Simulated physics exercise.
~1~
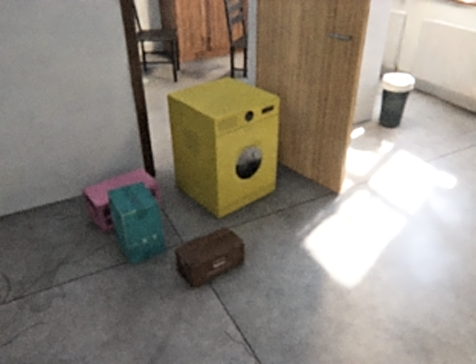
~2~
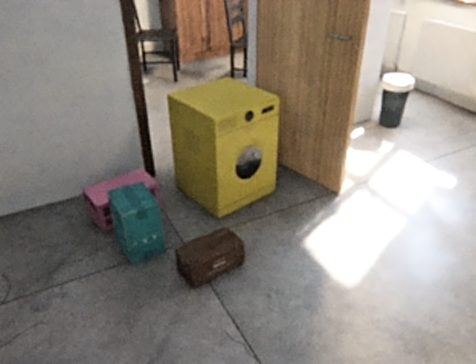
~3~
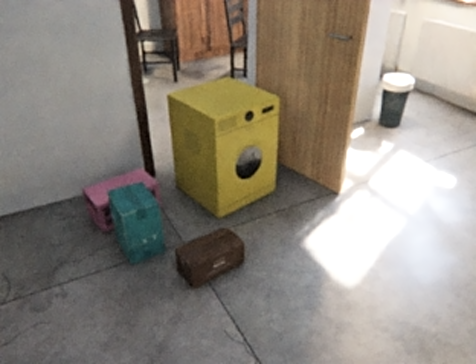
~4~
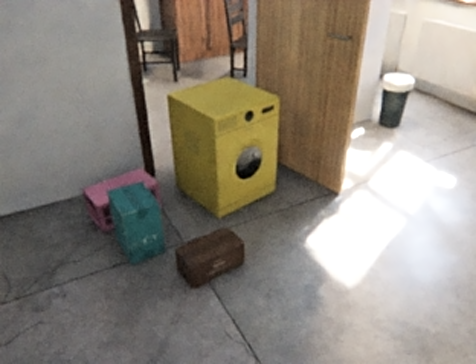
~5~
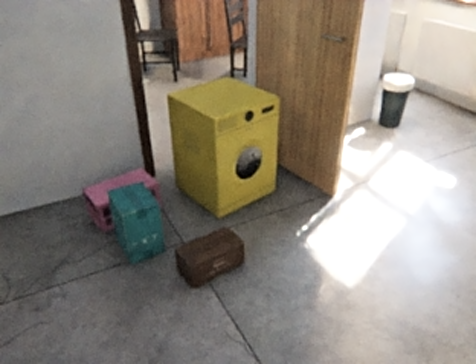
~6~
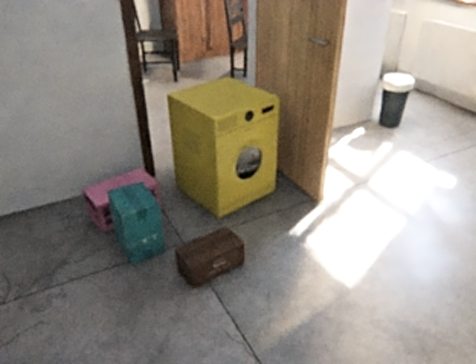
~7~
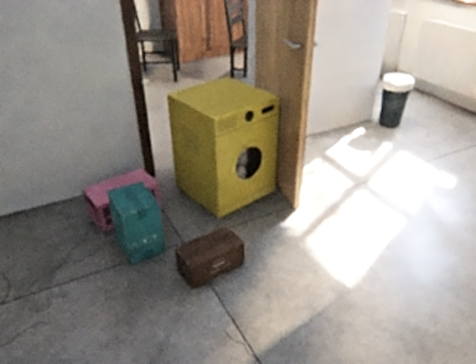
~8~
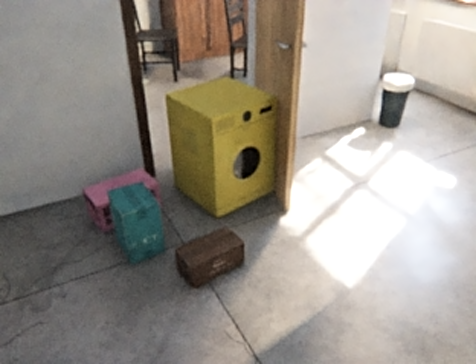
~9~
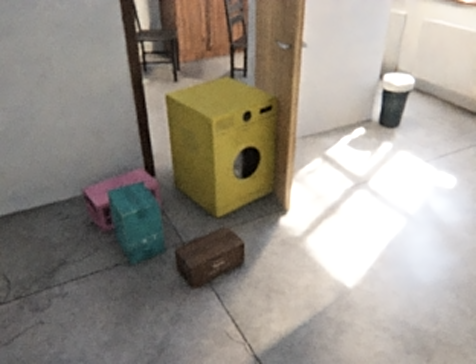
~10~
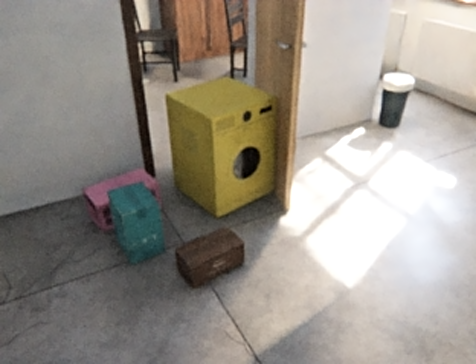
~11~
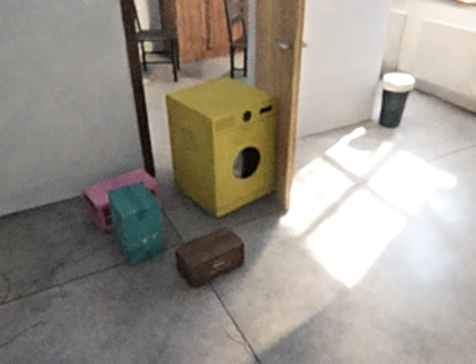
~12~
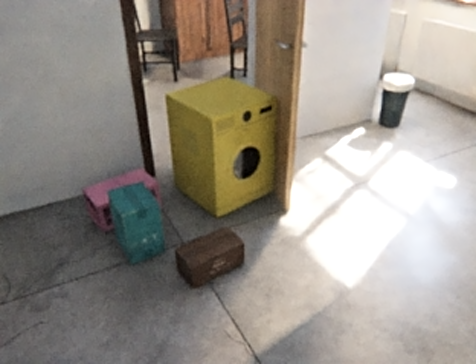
In the video, a wooden door stands open beside a yellow appliance, with a pink crate, a turquoise box and a brown parcel on the floor. The door swings partway toward the appliance, then stops beside it and stays open, while the other objects remain still.
